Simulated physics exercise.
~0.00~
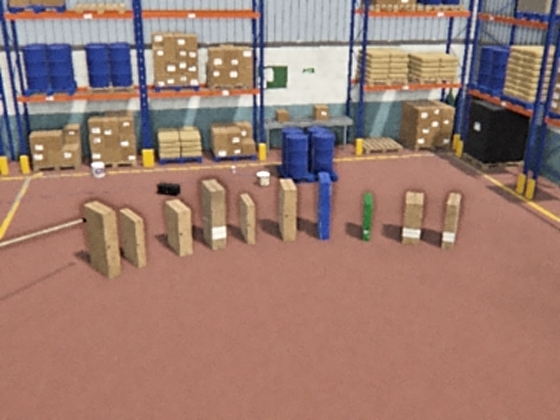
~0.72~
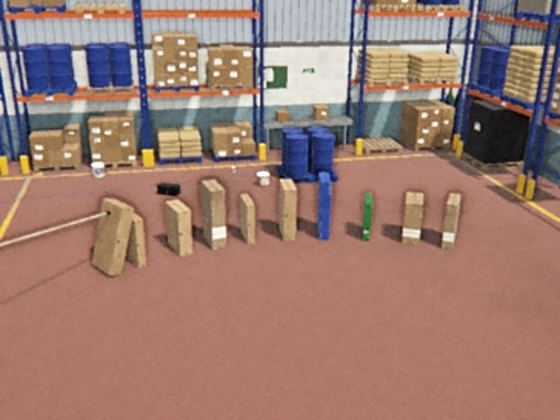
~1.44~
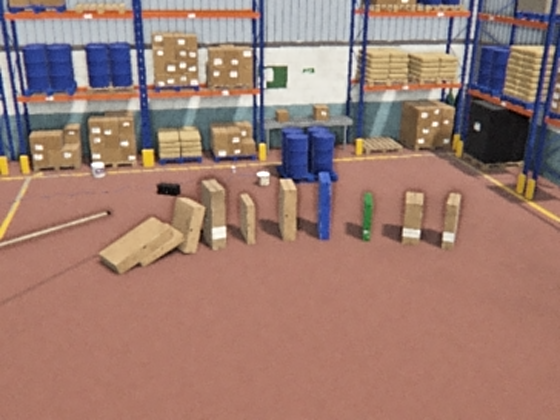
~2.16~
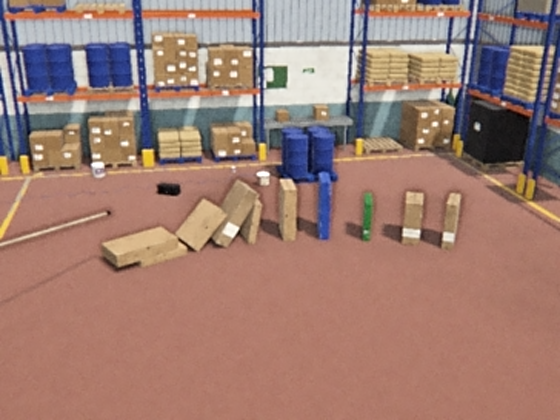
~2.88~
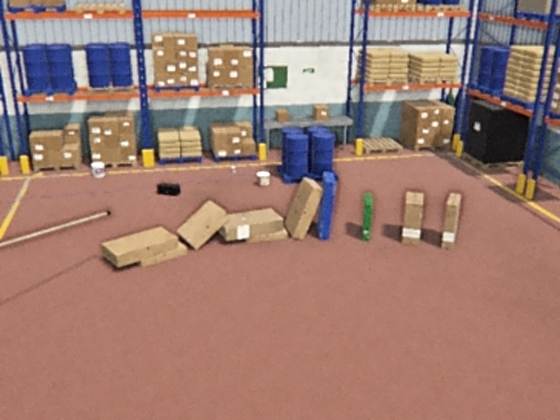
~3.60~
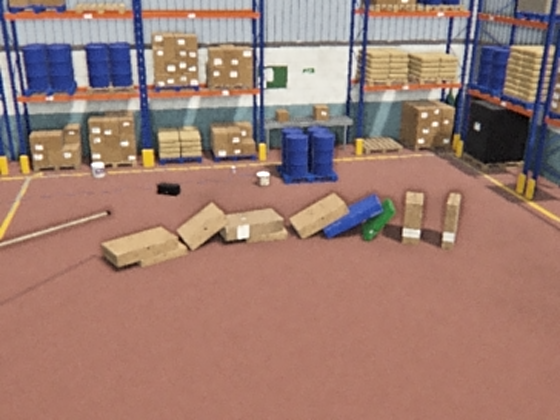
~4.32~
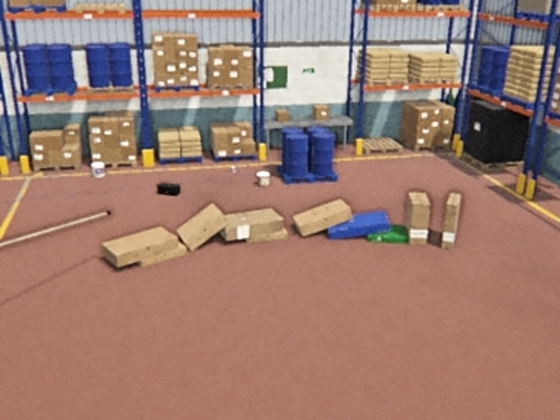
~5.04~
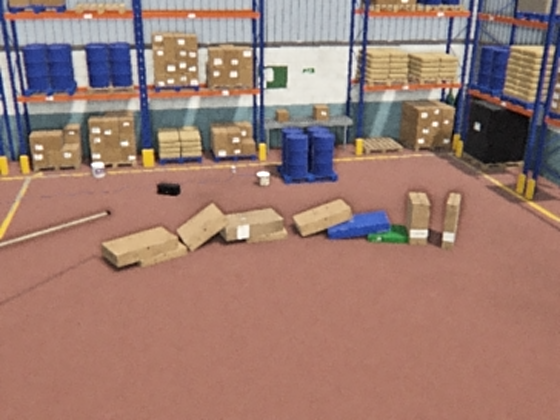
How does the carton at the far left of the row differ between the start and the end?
At the start it stands upright, and at the end it lies on its side.
